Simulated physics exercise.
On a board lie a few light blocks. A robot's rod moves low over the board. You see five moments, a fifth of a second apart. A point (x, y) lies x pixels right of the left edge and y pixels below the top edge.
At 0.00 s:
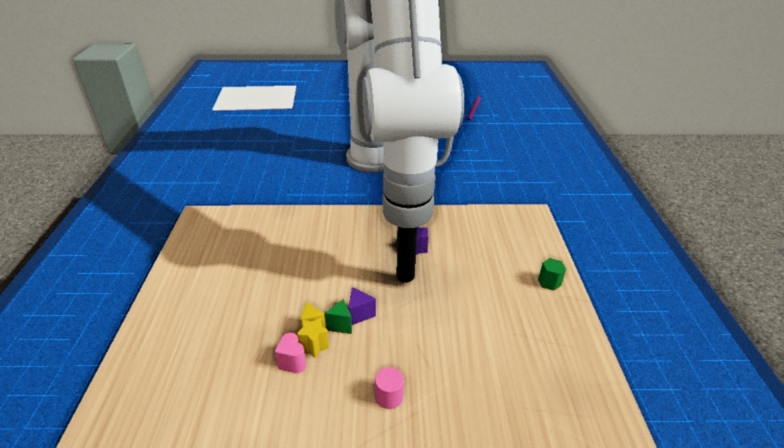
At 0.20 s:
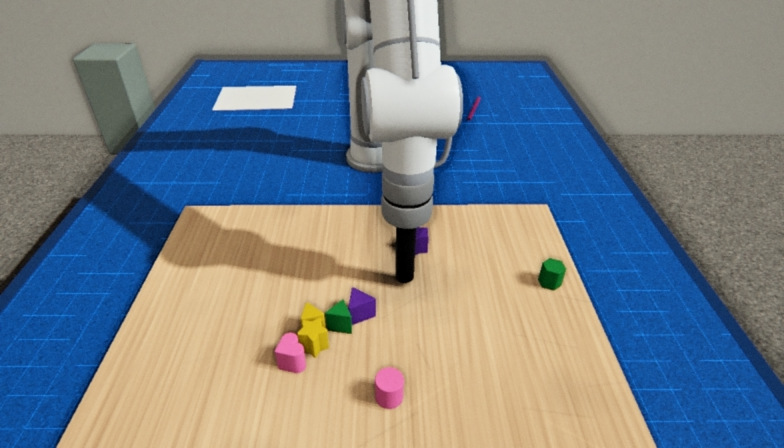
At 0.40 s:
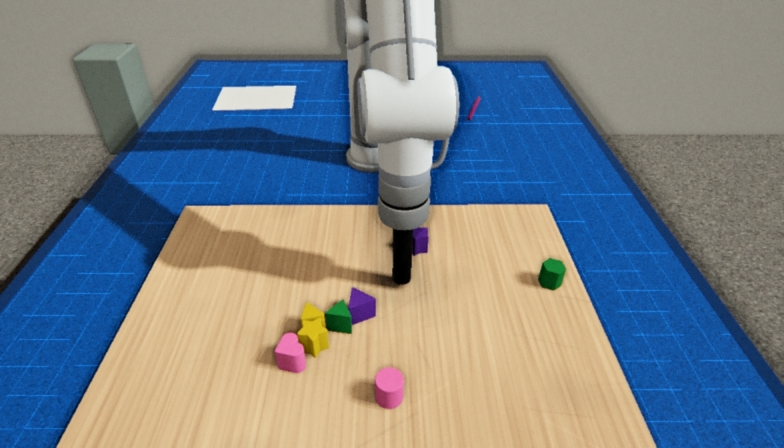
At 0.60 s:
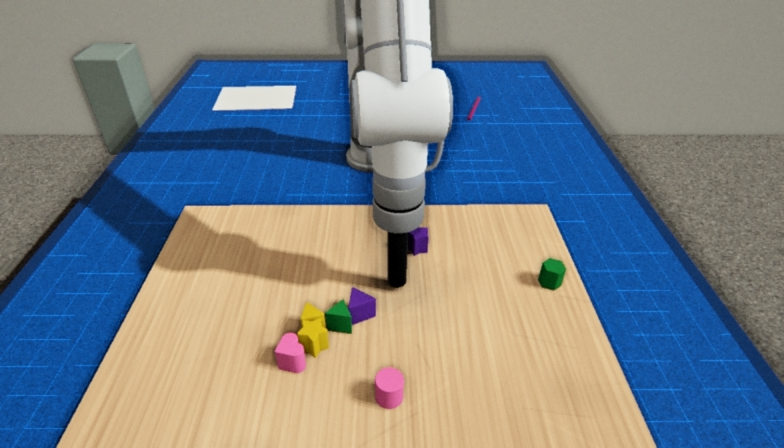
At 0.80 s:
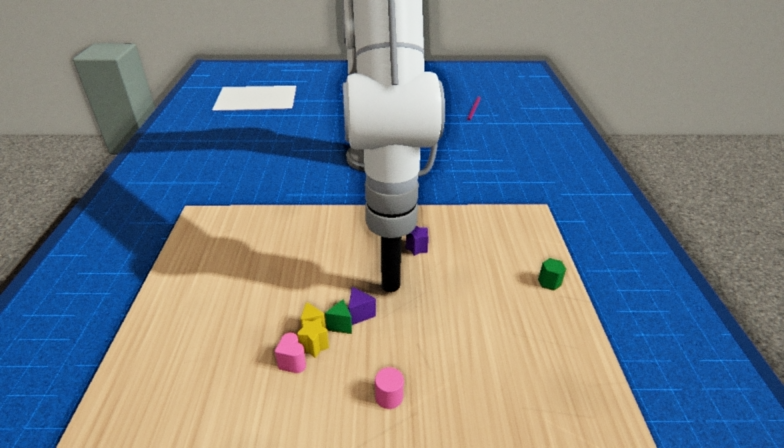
Robot arm's black rod shifting slightly left and nearer over a wooden board, the scattered pink, yellow, green and purple blocks staying still.
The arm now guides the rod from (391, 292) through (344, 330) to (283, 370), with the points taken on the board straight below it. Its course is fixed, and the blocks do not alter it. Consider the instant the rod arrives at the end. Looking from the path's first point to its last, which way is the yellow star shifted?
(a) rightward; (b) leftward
I'll go with a - rightward.
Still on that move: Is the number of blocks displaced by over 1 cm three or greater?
It seems so.
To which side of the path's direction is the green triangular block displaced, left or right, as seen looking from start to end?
It moves off to the right.
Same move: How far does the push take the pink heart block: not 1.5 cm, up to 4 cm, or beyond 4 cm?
Over 4 cm.
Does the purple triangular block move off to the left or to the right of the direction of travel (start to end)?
Goes left.
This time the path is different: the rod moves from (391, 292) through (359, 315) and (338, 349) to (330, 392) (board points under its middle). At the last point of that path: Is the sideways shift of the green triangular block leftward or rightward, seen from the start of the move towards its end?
Answer: Rightward.
The first path, step by step. One third of the way, rod (360, 311); pink heart block (287, 347); yellow star (308, 330); green triangular block (327, 319), turned 30° clockwise; purple triangular block (347, 311).
Two thirds of the way, rod (324, 337); pink heart block (273, 356), turned 55° anticlockwise; yellow star (280, 336), turned 25° anticlockwise; green triangular block (300, 325), turned 45° clockwise; purple triangular block (309, 341), turned 15° clockwise.
At the end, rod (282, 365); pink heart block (258, 368), turned 15° clockwise; yellow star (265, 340); green triangular block (292, 325), turned 65° clockwise; purple triangular block (284, 370), turned 45° anticlockwise.
